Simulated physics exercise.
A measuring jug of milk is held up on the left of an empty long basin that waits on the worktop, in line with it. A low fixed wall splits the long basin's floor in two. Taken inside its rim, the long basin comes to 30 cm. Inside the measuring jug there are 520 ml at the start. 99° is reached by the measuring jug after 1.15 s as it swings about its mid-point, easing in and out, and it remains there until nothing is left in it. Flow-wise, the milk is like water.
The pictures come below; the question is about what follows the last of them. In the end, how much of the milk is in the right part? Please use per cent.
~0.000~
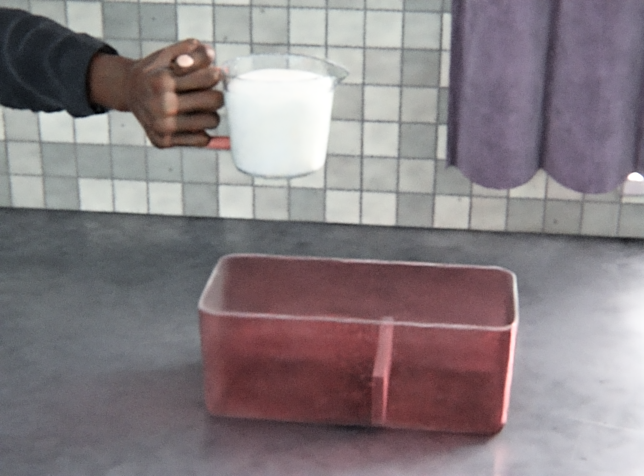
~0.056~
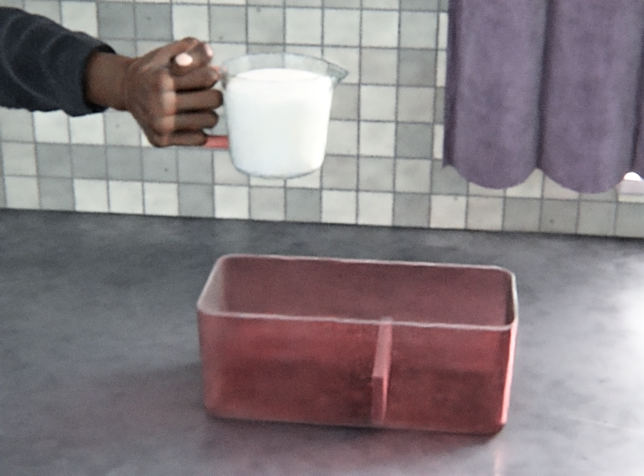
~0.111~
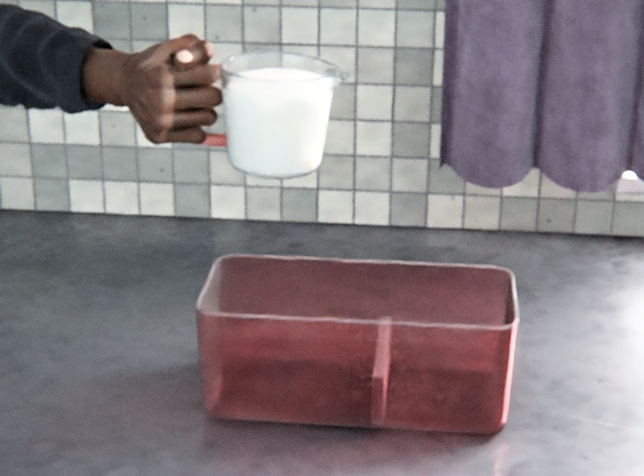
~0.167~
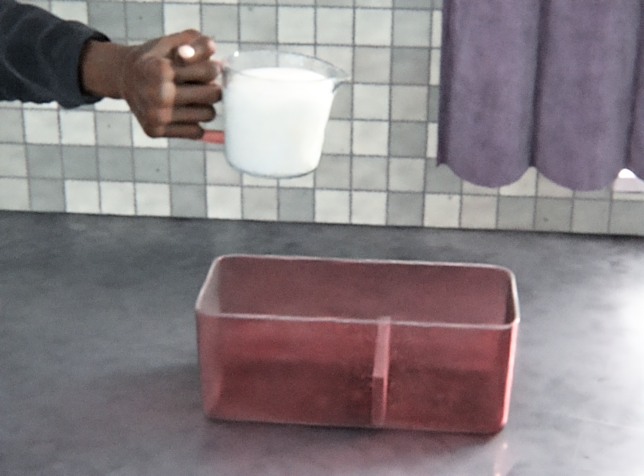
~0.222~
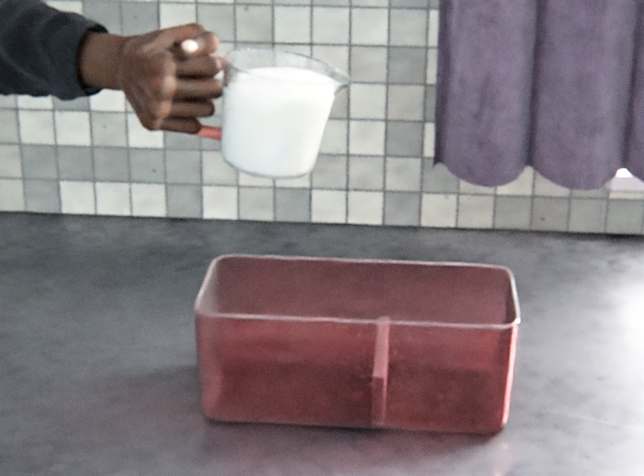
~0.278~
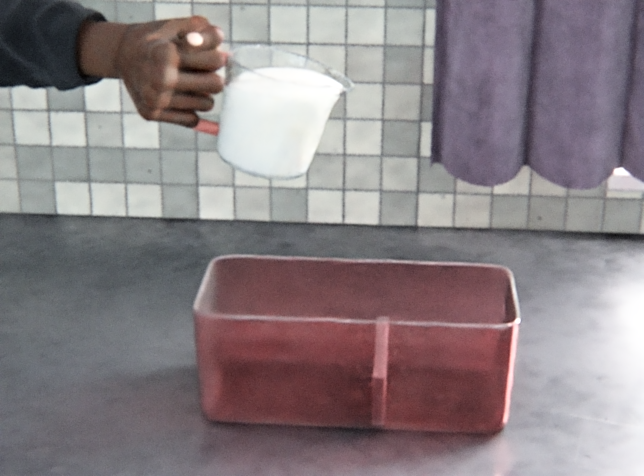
Roughly 86 percent is in the right part.
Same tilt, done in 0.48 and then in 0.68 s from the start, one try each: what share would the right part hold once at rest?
About 85 %, then about 85 %.
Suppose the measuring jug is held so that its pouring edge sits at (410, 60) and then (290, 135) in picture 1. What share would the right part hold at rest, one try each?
Try 1: 70 %; try 2: 0 %.
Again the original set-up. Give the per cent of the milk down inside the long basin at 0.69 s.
I reckon close to 8 percent of it.
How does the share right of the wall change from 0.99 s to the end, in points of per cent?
Looks like it went upward, around 28 per cent.
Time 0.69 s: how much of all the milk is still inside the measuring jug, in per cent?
70 %.
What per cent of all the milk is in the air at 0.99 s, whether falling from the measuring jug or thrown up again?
Close to 22 per cent.
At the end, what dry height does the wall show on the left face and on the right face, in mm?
Left 50 mm, right 24 mm.
By 0.69 s the tilt is 65° and 70 per cent is still to pour, 0 is left of the wall and 8 right of it.
By 0.99 s the tilt is 94° and 18 per cent is still to pour, 1 is left of the wall and 58 right of it.
By 1.31 s the tilt is 99° and 1 per cent is still to pour, 9 is left of the wall and 85 right of it.
By 1.65 s the tilt is 99° and 0 per cent is still to pour, 12 is left of the wall and 86 right of it.
At rest 12 per cent lies left of the wall, 86 right of it and 2 outside.
